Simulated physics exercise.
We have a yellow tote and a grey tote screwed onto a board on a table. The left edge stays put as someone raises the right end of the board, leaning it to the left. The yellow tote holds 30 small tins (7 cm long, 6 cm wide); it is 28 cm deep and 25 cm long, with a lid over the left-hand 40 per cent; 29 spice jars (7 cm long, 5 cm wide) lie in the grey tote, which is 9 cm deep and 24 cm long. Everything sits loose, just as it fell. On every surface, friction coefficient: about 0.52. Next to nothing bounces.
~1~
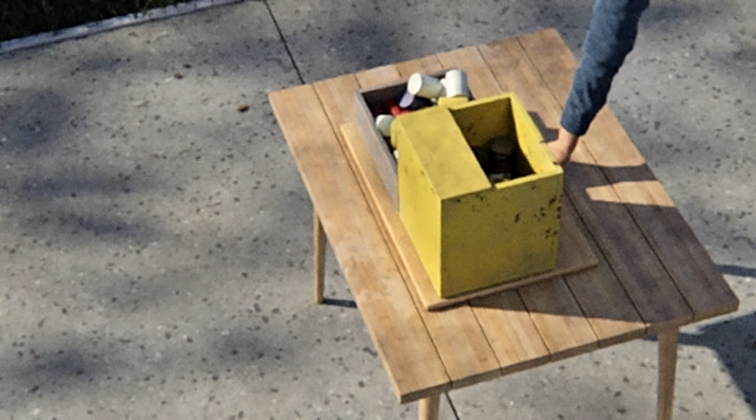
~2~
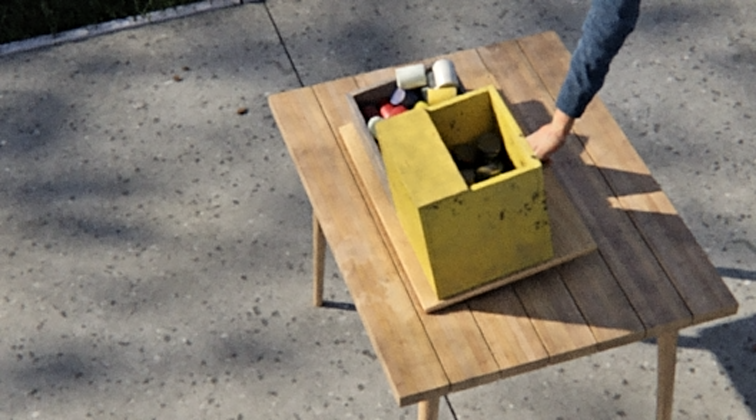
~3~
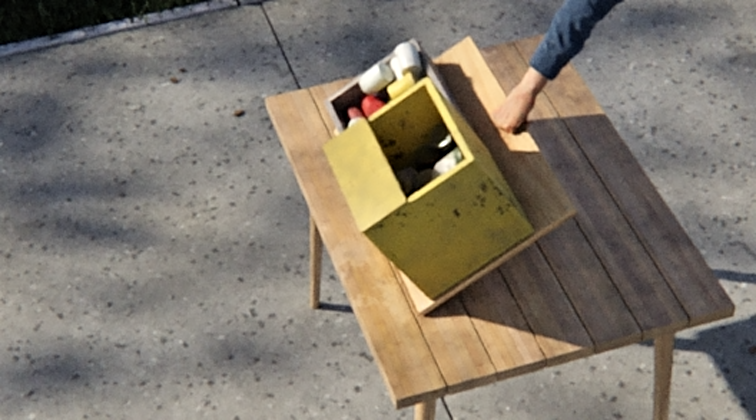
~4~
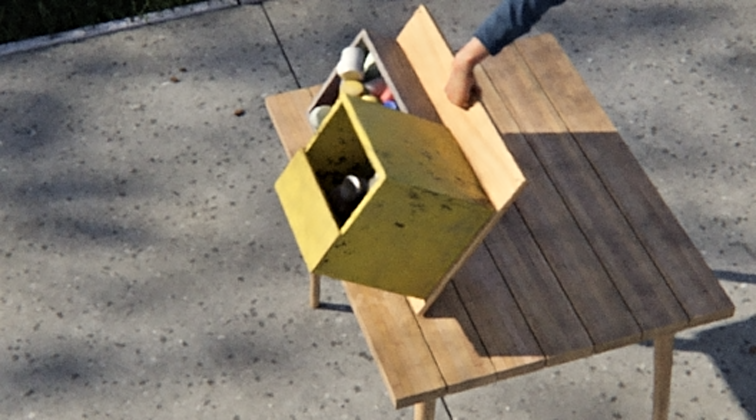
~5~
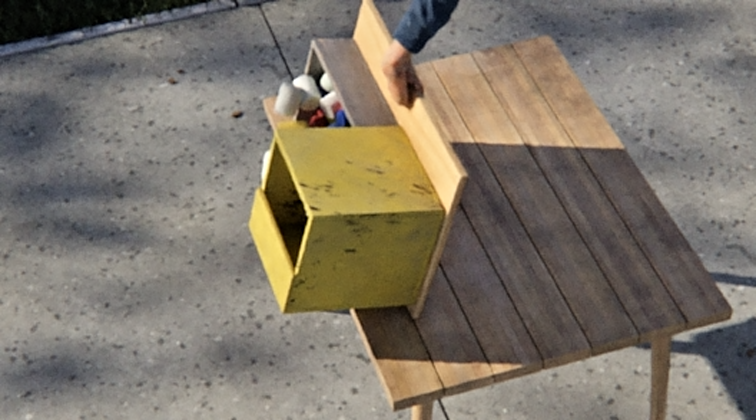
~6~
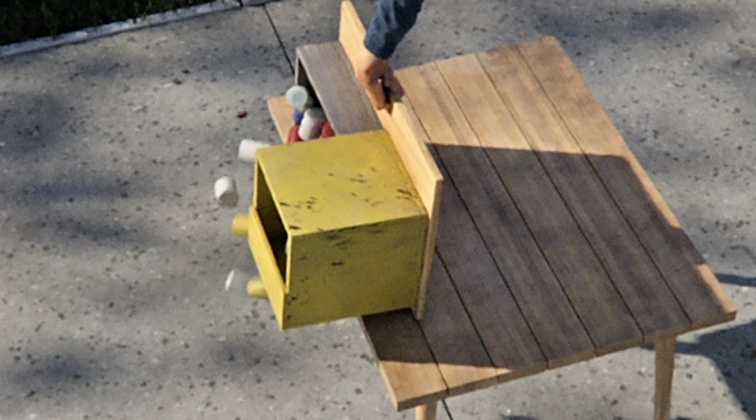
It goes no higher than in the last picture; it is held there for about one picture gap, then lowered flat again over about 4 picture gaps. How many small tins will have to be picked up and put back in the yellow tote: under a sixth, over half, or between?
It sheds fewer than one in six of them.
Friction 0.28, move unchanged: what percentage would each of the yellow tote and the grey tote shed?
In that case the yellow tote sheds 0 per cent, while the grey tote sheds 70 per cent.
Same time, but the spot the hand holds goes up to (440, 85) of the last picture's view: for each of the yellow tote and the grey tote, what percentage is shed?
Yellow tote 0 %, grey tote 40 %.
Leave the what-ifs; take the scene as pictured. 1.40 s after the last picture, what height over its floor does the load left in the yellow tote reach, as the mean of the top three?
19 centimetres high, more or less.
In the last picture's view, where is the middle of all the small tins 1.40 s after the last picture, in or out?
Their middle is around (471, 218).
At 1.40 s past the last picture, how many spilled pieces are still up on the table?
About 1.
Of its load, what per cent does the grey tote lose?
For the grey tote, 70 percent.
Then, 0.22 s after the last picture, tilt 84°; yellow tote 30 in, 0 out and grey tote 12 in, 17 out.
Then, 0.50 s after the last picture, tilt 42°; yellow tote 30 in, 0 out and grey tote 10 in, 19 out.
Then, 0.90 s after the last picture, tilt 0°; yellow tote 30 in, 0 out and grey tote 10 in, 19 out.
Outcome (1.40 s after the last picture), yellow tote 30 in, 0 out and grey tote 10 in, 19 out. Asked share, 0 of 30, 0 per cent.
